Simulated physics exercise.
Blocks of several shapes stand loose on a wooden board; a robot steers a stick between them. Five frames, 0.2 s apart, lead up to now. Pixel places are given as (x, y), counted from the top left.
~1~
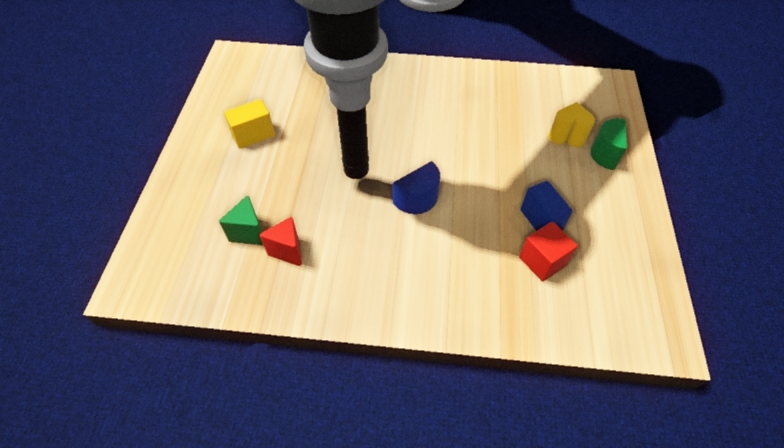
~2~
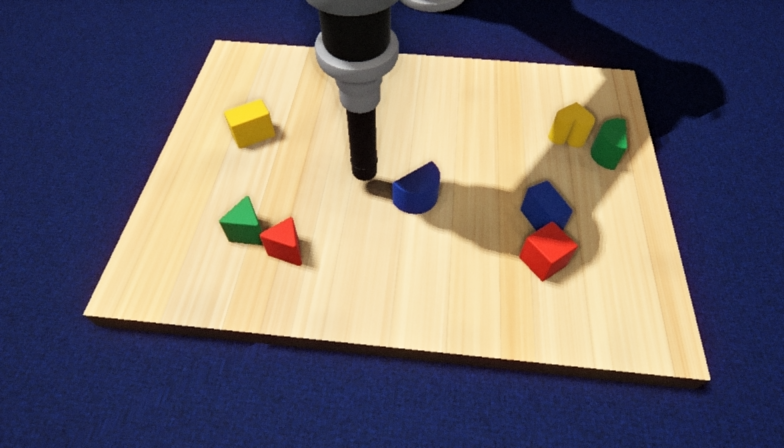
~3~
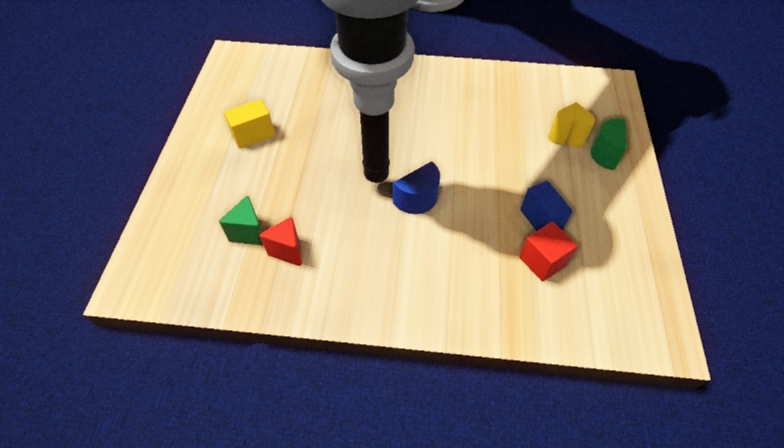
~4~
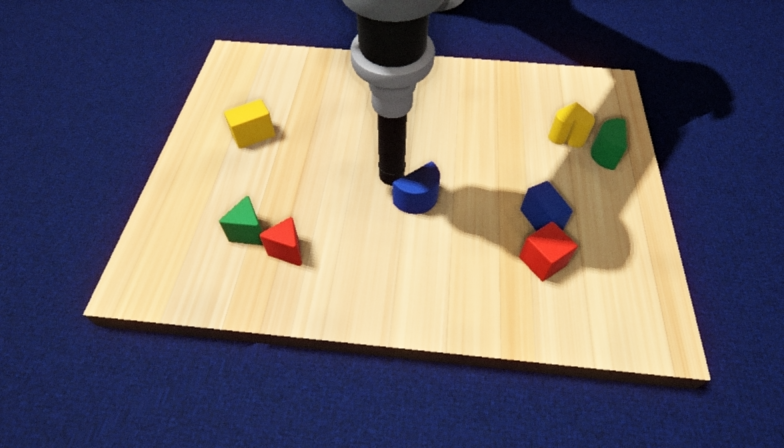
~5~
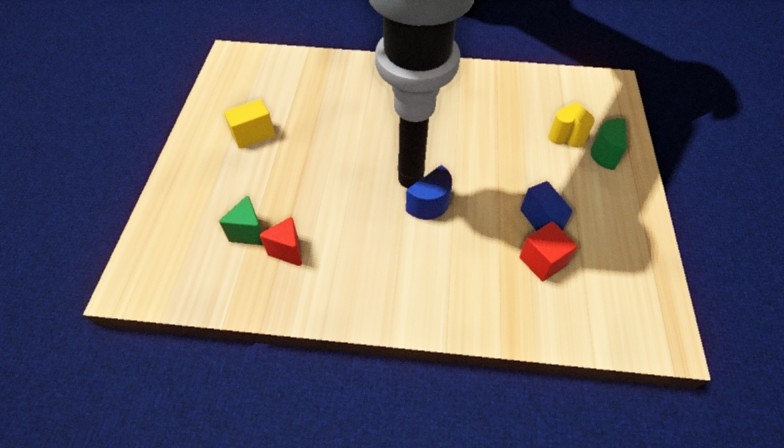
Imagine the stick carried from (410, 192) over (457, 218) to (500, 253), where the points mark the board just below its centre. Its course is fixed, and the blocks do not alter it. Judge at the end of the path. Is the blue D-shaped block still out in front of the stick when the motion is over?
Yes, that is how it ends up.
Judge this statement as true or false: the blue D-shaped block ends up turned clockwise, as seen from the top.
That is false.
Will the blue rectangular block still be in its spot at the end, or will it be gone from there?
It stays put.
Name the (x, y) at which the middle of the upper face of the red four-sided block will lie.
I'd guess (574, 252).
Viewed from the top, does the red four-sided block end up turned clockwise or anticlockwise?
Answer: Against the clock.
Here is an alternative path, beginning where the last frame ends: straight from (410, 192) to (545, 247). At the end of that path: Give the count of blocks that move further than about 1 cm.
Moved: Exactly two.
The first path, step by step. One third of the way, stick at (444, 195); blue D-shaped block at (469, 199).
Two thirds of the way, stick at (474, 217); blue D-shaped block at (503, 217), turned 30° anticlockwise.
At the end, stick at (504, 242); blue D-shaped block at (536, 240), turned 35° anticlockwise; blue rectangular block still; red four-sided block at (574, 252), turned 30° anticlockwise.
